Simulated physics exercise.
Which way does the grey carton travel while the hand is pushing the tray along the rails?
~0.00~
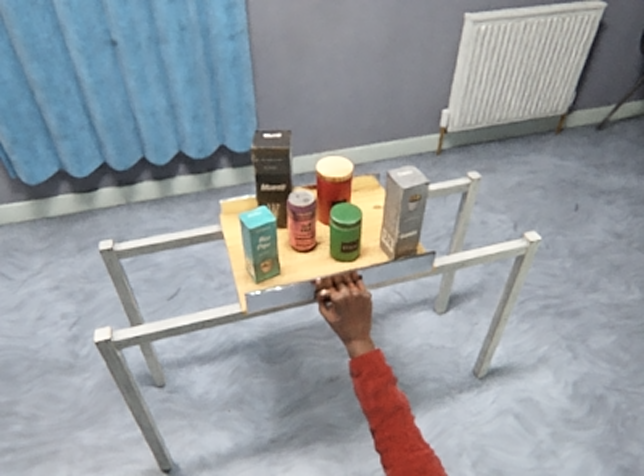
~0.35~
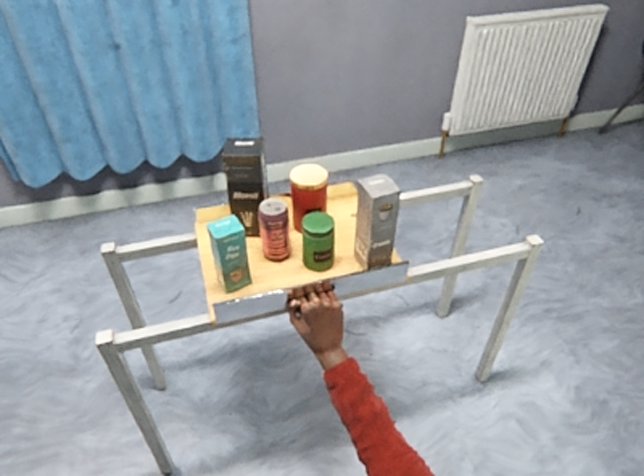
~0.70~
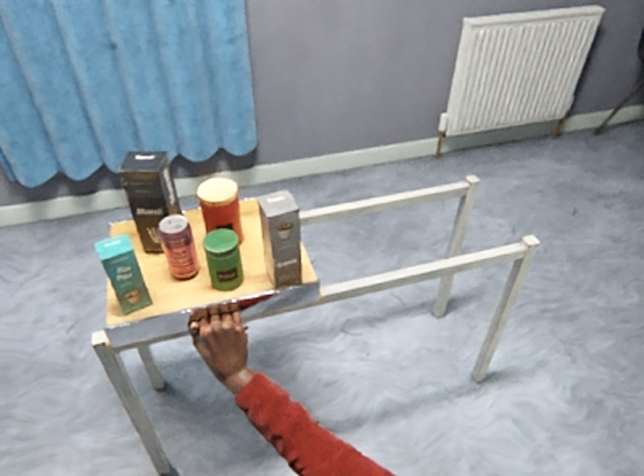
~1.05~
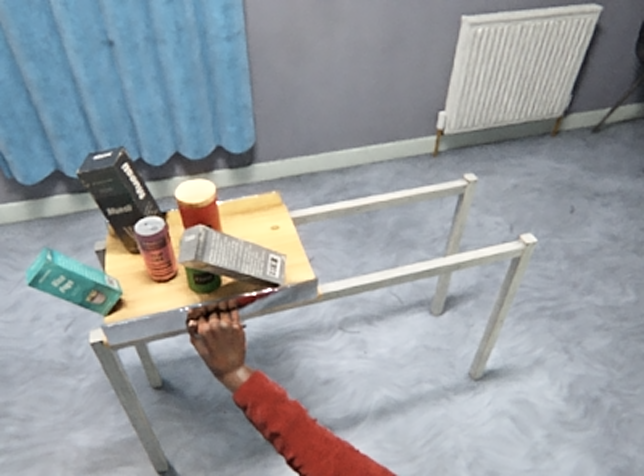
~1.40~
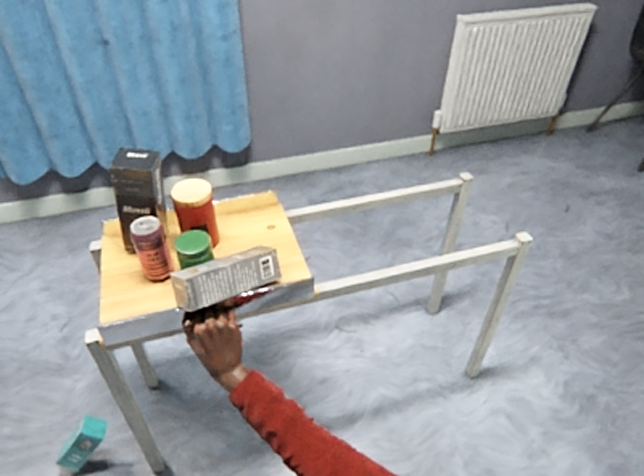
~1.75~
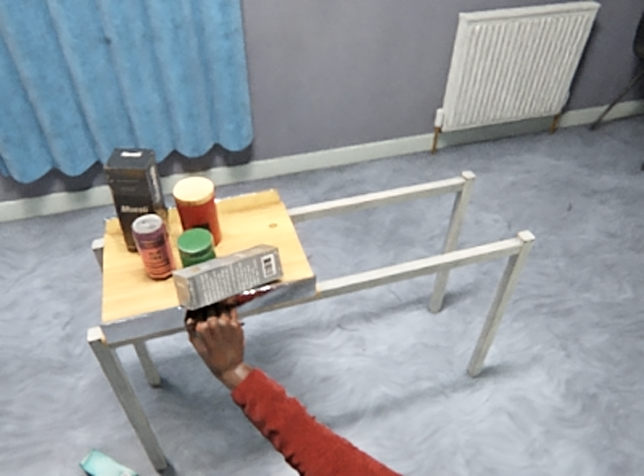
The grey carton travels to the left, carried along with the tray.
